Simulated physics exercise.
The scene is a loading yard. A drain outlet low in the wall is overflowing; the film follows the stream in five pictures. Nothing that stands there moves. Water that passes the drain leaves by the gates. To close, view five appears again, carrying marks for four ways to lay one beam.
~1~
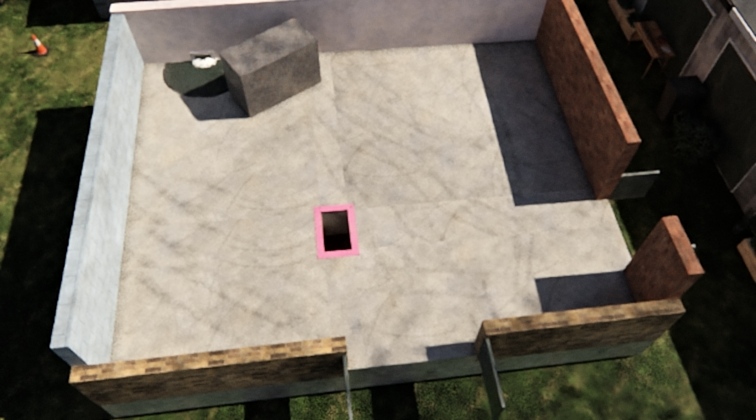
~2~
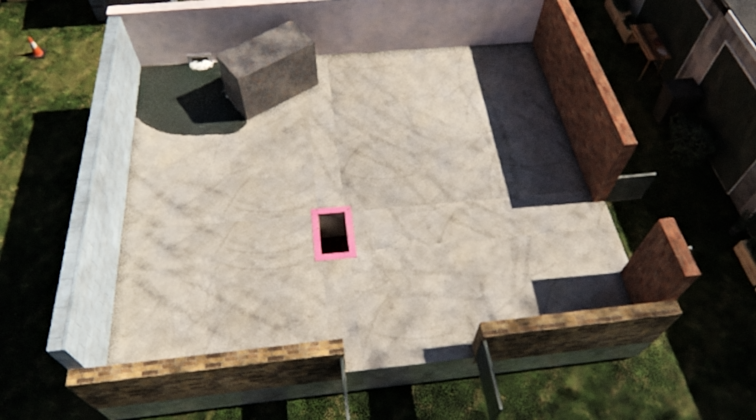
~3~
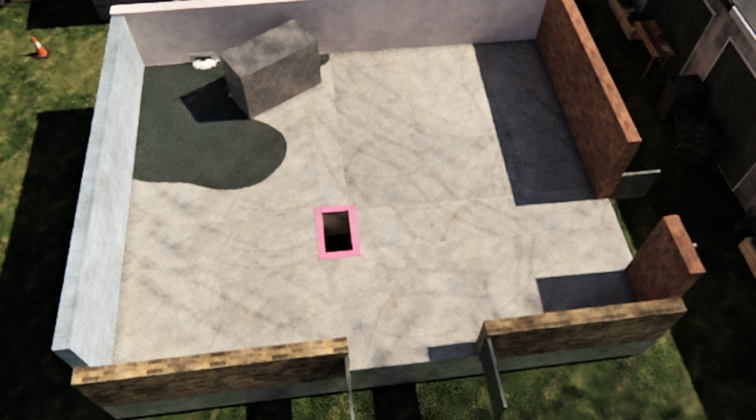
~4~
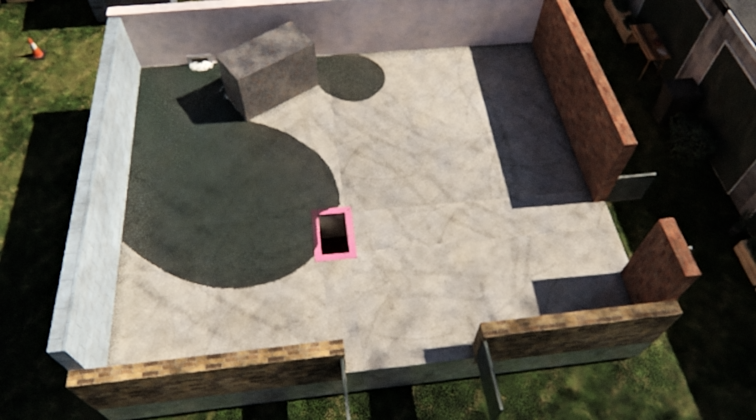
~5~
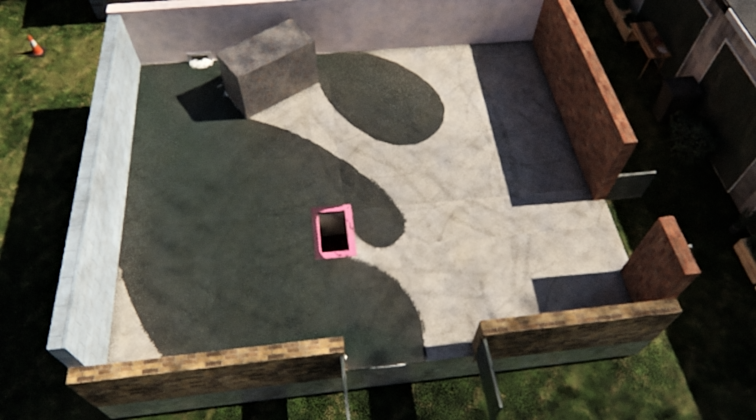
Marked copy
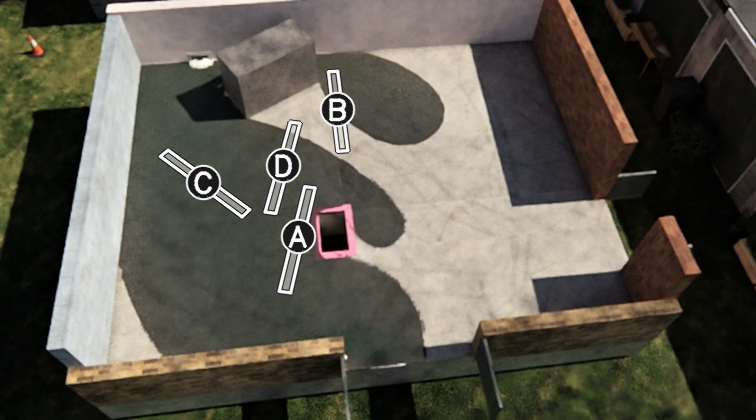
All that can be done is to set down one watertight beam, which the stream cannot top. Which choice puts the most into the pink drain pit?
It is C.
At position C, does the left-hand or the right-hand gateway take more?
The left gate.
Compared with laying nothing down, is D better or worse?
Position D is worse.
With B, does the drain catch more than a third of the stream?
No, it does not.
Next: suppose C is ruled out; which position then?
The answer is B.
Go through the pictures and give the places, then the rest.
In the first picture, outfall at (203, 56); pink drain pit at (336, 231); open gate at (609, 234); open gate at (411, 349); 2 % of the ground under water, visible out to (177, 84); pink drain pit still dry.
In the second picture, 7 % of the ground under water, visible out to (204, 133); pink drain pit still dry.
In the third picture, 14 % of the ground under water, visible out to (242, 182); pink drain pit still dry.
In the fourth picture, 29 % of the ground under water, visible out to (260, 279); pink drain pit still dry.
In the fifth picture, 45 % of the ground under water, visible out to (397, 308); pink drain pit taking water.
In white, A from (284, 292) to (309, 187); B from (342, 151) to (333, 71); C from (164, 153) to (245, 213); D from (270, 212) to (295, 122).
With A, next to none of the stream goes into the pink drain pit, about 95 % out by the gates.
With B, about 18 % of the stream goes into the pink drain pit, about 77 % out by the gates.
With C, about 38 % of the stream goes into the pink drain pit, about 58 % out by the gates.
With D, about 2 % of the stream goes into the pink drain pit, about 93 % out by the gates.
